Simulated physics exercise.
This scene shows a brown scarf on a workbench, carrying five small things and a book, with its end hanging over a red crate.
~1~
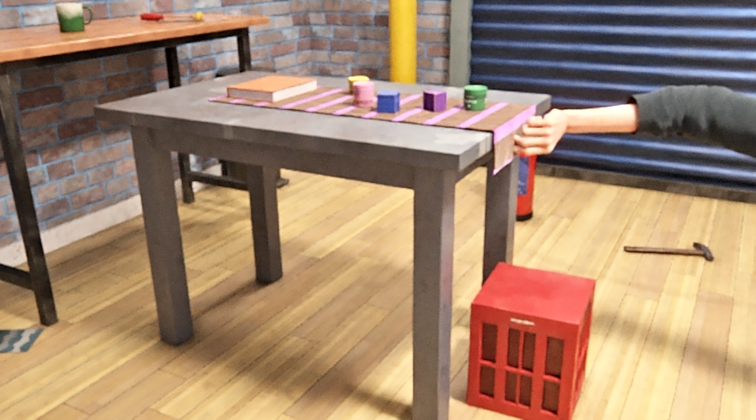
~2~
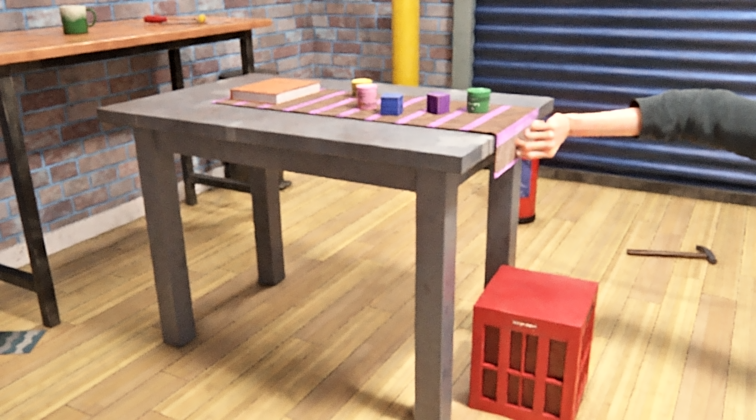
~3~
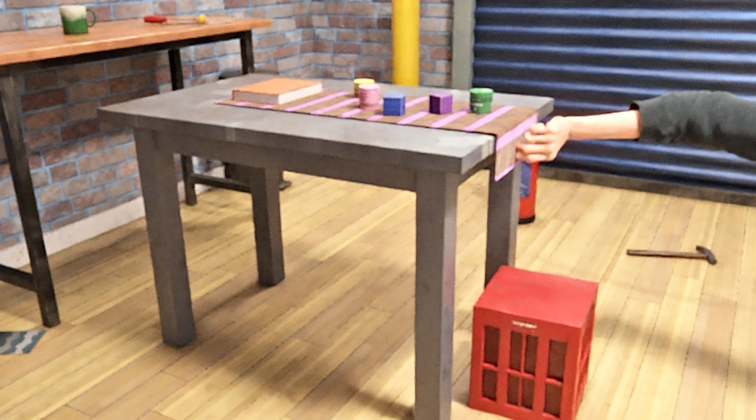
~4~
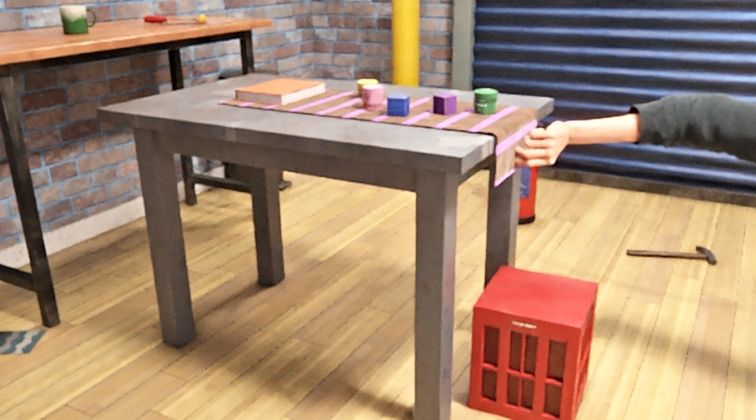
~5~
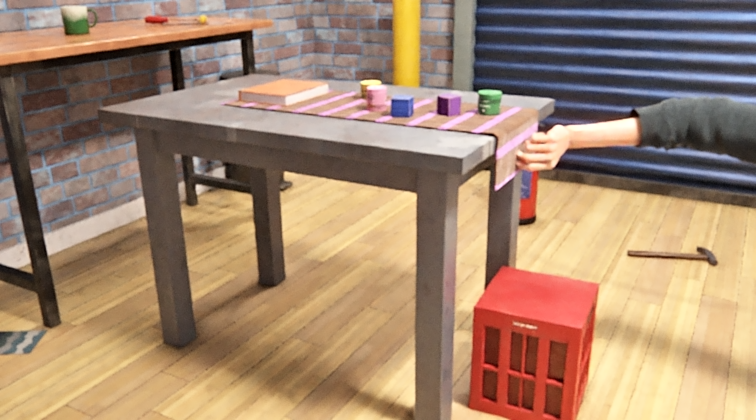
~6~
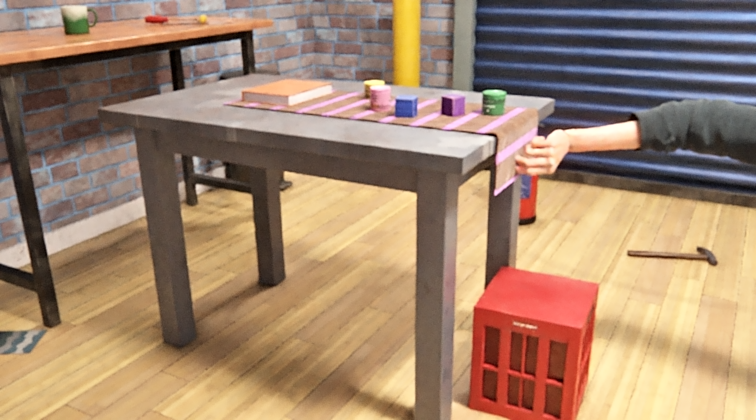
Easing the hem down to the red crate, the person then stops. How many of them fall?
Only three fail to stay up.
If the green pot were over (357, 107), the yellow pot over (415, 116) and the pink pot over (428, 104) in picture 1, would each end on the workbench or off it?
Fate of the green pot: It stays; fate of the yellow pot: It goes; fate of the pink pot: It goes.
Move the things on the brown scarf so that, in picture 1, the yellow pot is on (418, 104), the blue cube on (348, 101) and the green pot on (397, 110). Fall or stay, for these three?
Here's what happens: The yellow pot leaves its perch, the blue cube remains aboard, the green pot leaves its perch.
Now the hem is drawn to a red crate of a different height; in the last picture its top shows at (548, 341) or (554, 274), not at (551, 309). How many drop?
That would be 4 and 2.
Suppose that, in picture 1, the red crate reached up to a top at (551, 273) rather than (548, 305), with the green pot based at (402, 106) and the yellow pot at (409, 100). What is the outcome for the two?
Result - the green pot stays put, and the yellow pot stays put.
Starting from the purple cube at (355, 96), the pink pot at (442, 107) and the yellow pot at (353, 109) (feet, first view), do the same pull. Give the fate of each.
Outcome: Purple cube stays aboard, pink pot falls away, yellow pot stays aboard.
A little later, hem near (515, 245); green pot and purple cube gone.
Next, hem on the crate; green pot, purple cube and blue cube gone.
When it is over, hem on the crate; green pot, purple cube and blue cube gone. Over the edge go three.
